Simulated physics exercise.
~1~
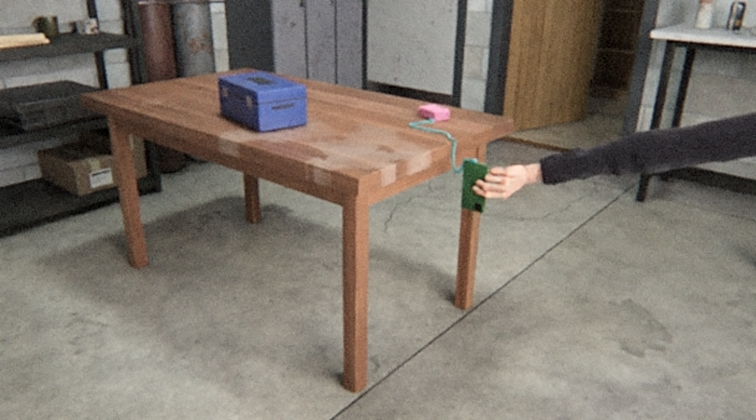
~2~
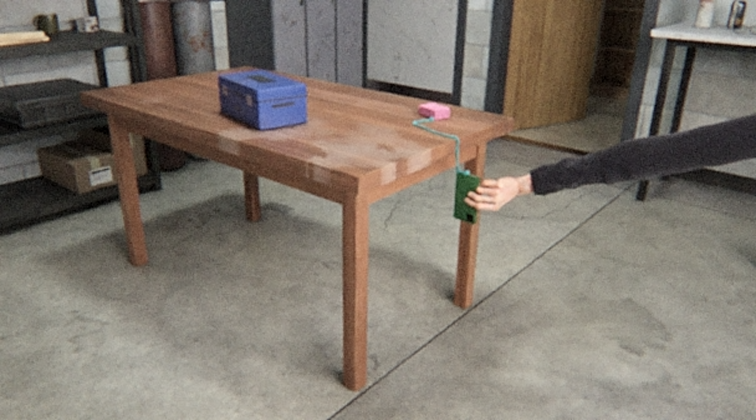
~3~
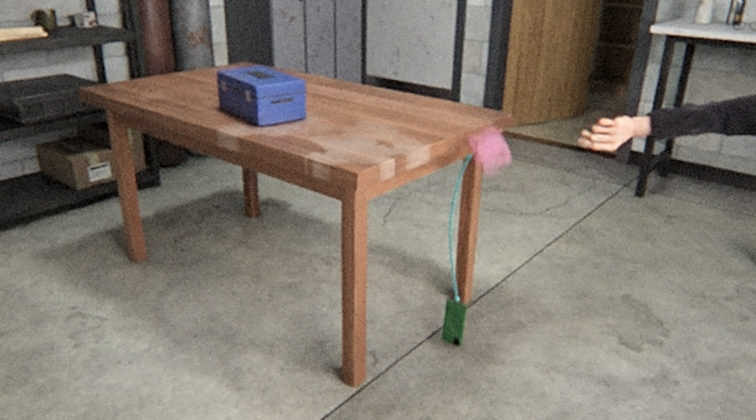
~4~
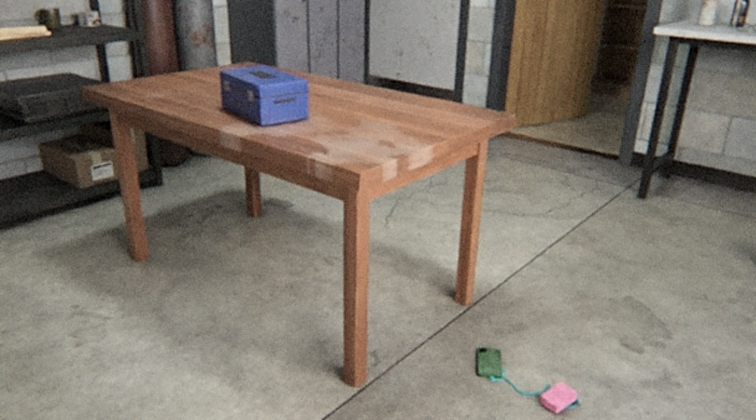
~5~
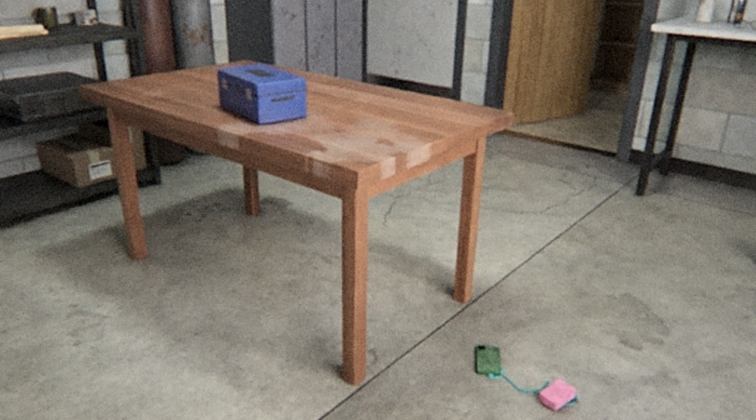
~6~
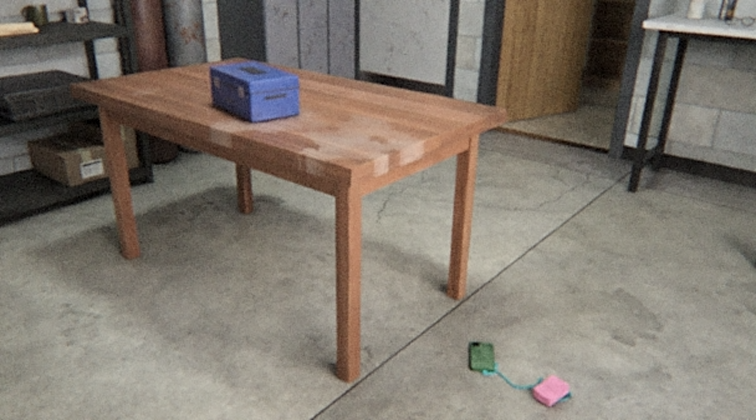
To begin with, a hand reaching in from the right holds a green phone beside the end of a wooden workbench, with a teal shoelace running from it to a pink sponge on the tabletop near a blue toolbox. The hand lowers the phone slightly, then lets go and draws back. The phone drops toward the floor, and the shoelace pulls the sponge over the table's edge. The sponge falls after it, and both come to rest on the concrete floor to the right of the table, still joined by the shoelace. The toolbox stays in place on the tabletop.
